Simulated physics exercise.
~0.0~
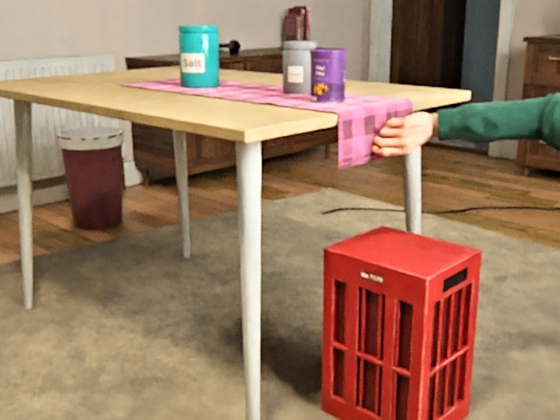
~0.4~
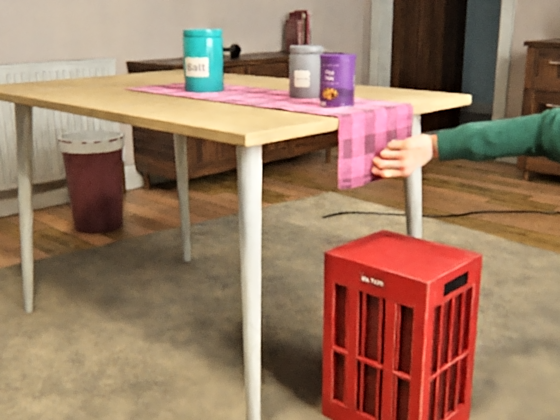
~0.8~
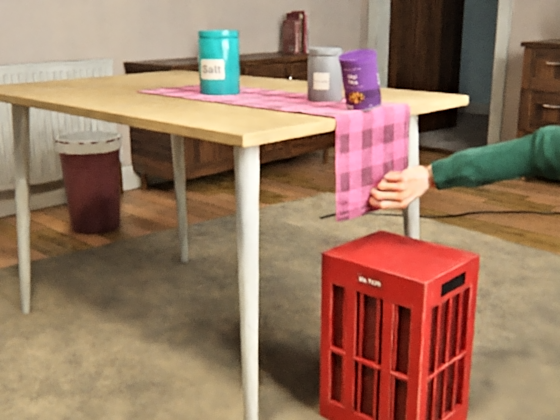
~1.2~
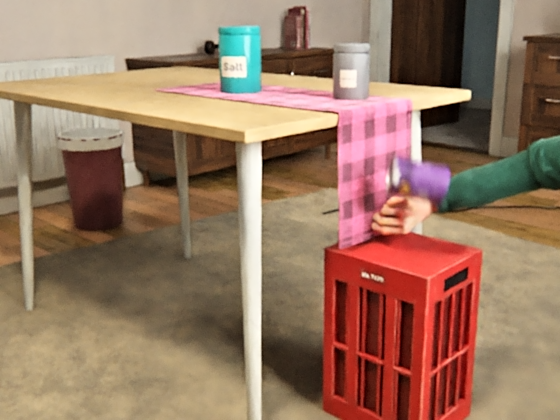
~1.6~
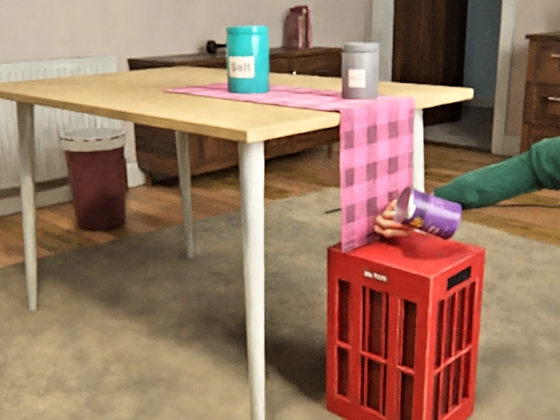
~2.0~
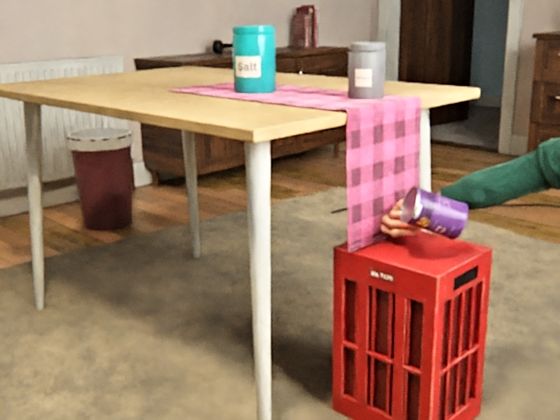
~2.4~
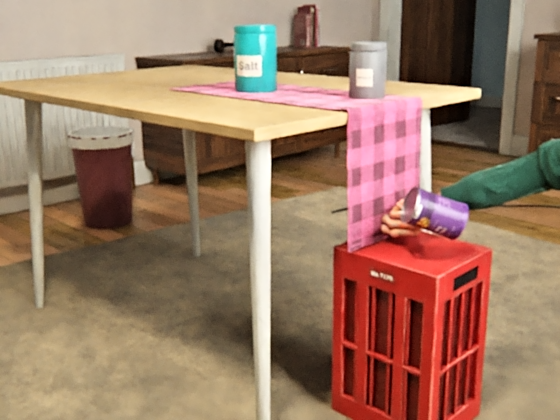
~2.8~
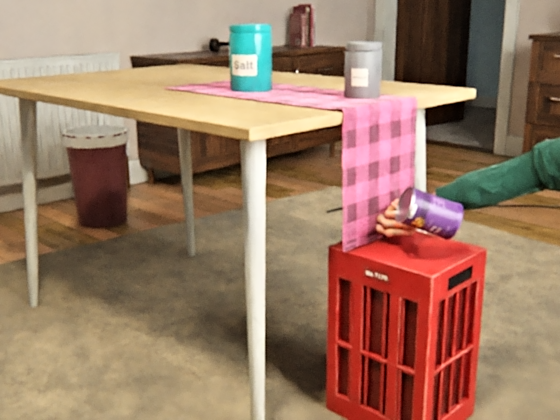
A hand pulls the pink runner down to the crate; only the purple tin falls off.
